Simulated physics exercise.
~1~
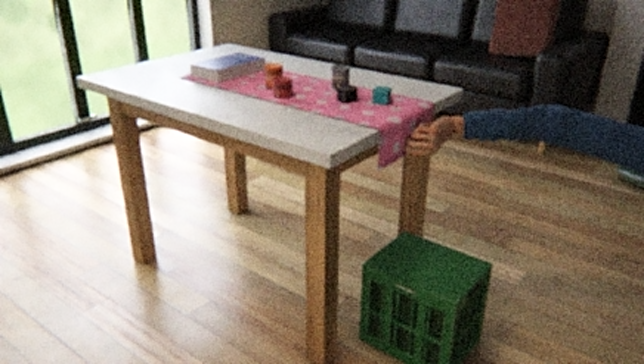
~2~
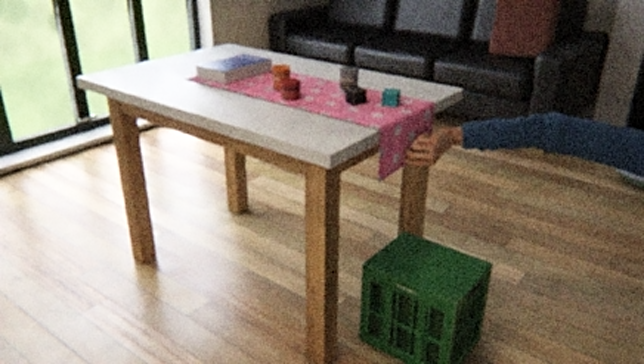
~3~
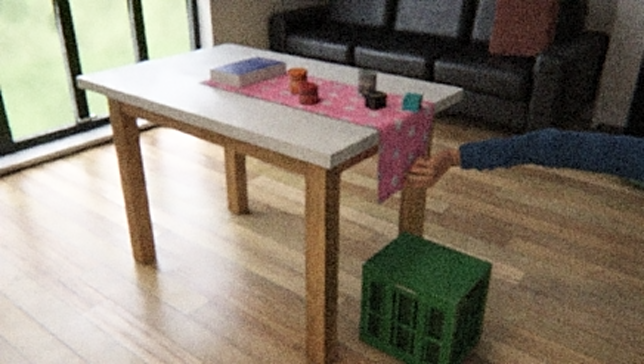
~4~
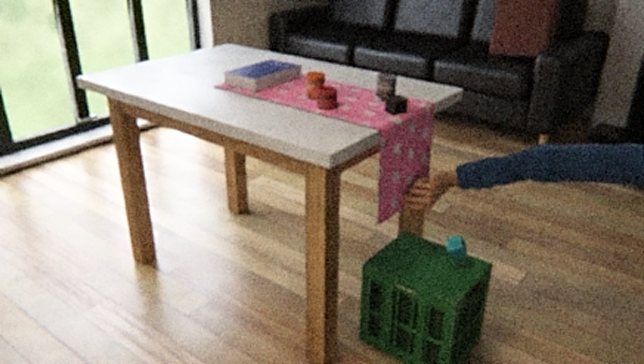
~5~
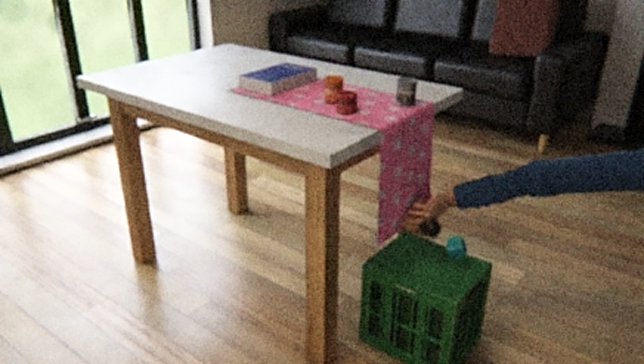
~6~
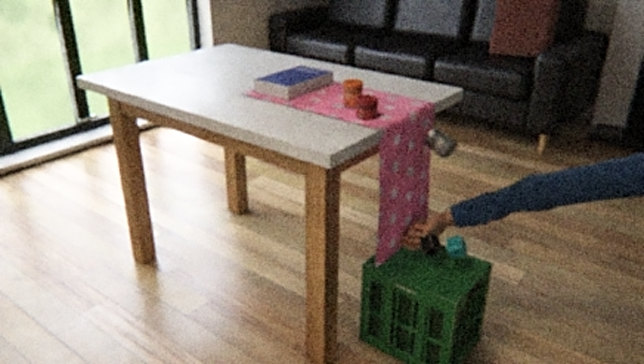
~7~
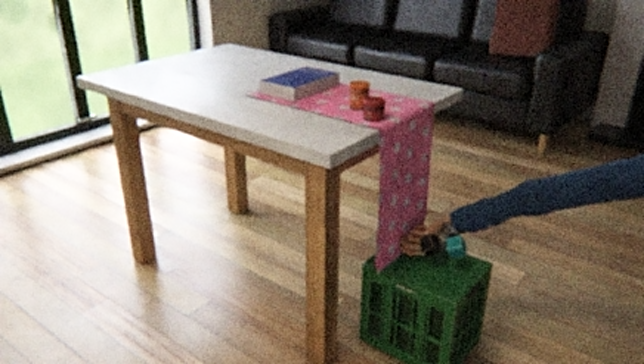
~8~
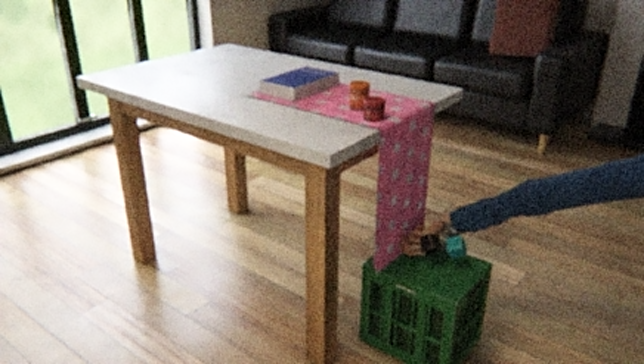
In a living room, a hand pulled a pink cloth down over the end of a white-topped table until it reached the green crate, and a turquoise cube, a black cube and a grey can dropped off in turn, while the red and orange pots stayed up.
